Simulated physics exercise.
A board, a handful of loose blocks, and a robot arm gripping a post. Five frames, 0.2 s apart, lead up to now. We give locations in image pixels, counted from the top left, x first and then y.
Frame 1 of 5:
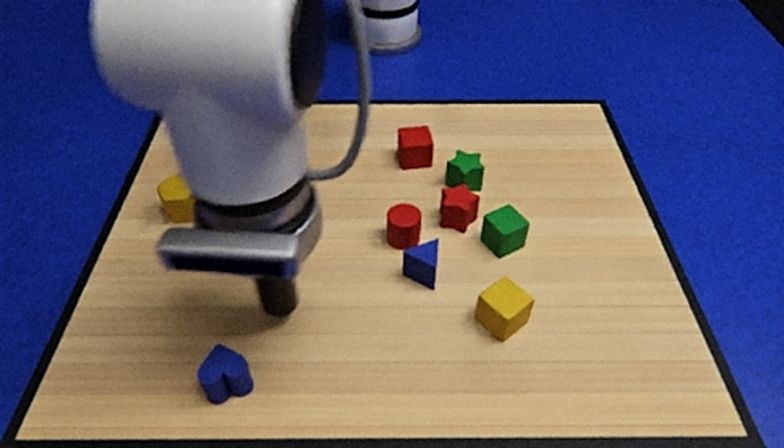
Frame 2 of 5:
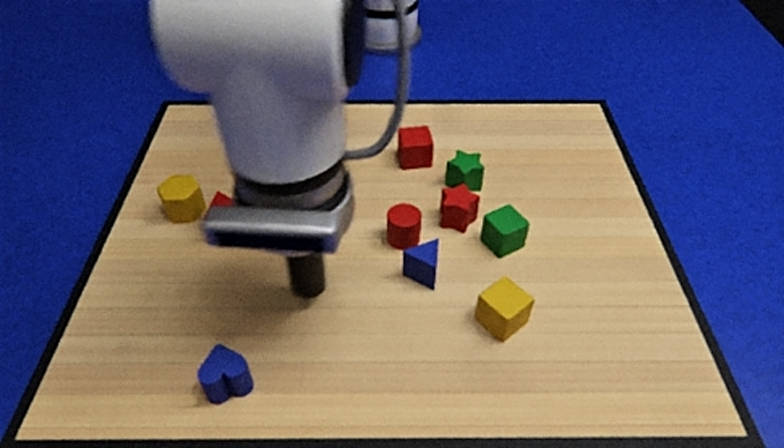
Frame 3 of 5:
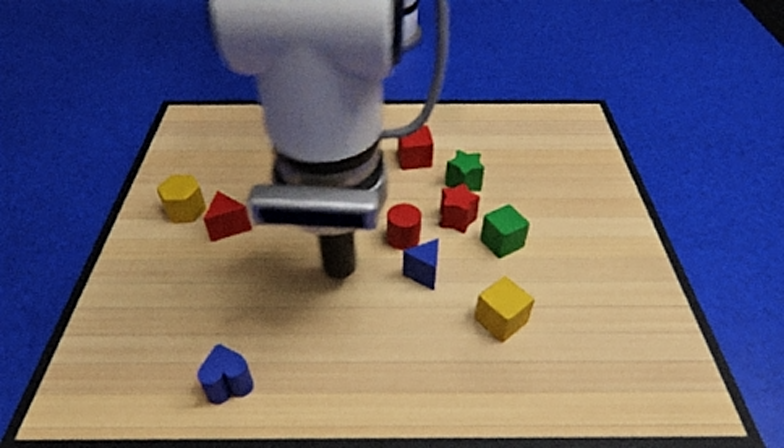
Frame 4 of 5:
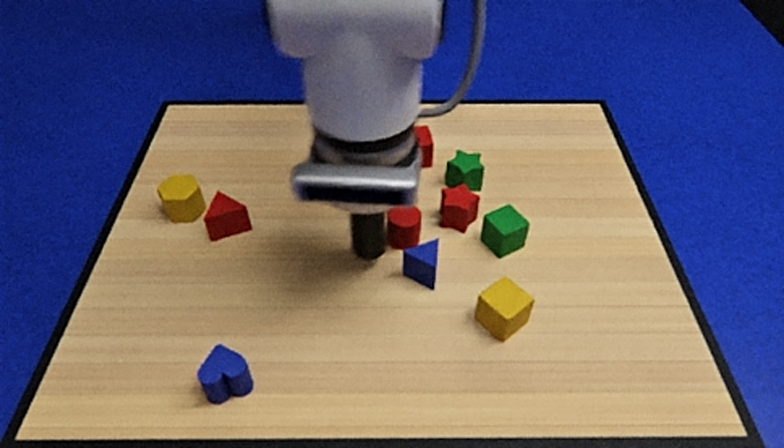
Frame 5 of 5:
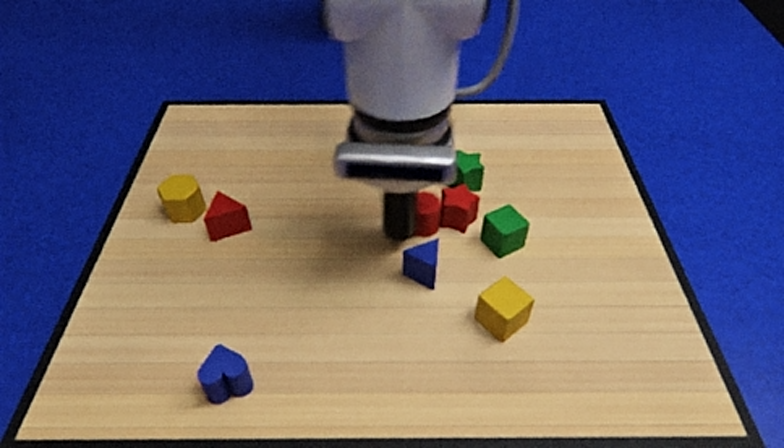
A white robot arm holding a dark post sweeps from the left toward the upper middle of a pale wooden board, nudging the red cylinder slightly rightward toward the red star. The board lies on a blue surface, seen from a fixed, raised viewpoint. Yellow and red blocks sit left, a blue heart lower left, and red, green, blue and yellow blocks at centre and right.
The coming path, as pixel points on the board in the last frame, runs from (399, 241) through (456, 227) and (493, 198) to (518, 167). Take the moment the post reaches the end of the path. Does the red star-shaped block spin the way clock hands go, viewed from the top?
In short: Yes.
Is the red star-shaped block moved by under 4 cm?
I expect not.
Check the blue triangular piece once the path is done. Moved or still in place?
It keeps its spot.
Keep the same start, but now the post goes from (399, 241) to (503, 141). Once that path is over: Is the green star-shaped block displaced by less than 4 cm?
No, that is not how it ends up.
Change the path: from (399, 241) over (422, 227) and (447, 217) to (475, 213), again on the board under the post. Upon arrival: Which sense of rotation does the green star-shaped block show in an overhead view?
It ends up turned anticlockwise.
On the path given first. One third of the way, post (458, 215); red circle (453, 181); red star-shaped block (484, 189), turned 30° clockwise.
Two thirds of the way, post (495, 186); red circle (457, 175); red star-shaped block (520, 164), turned 40° clockwise; green star-shaped block (470, 157), turned 15° anticlockwise.
At the end, post (520, 155); red circle (457, 175); blue triangular piece unmoved; red star-shaped block (549, 140), turned 60° clockwise; green star-shaped block (470, 157), turned 15° anticlockwise; green square block unmoved.
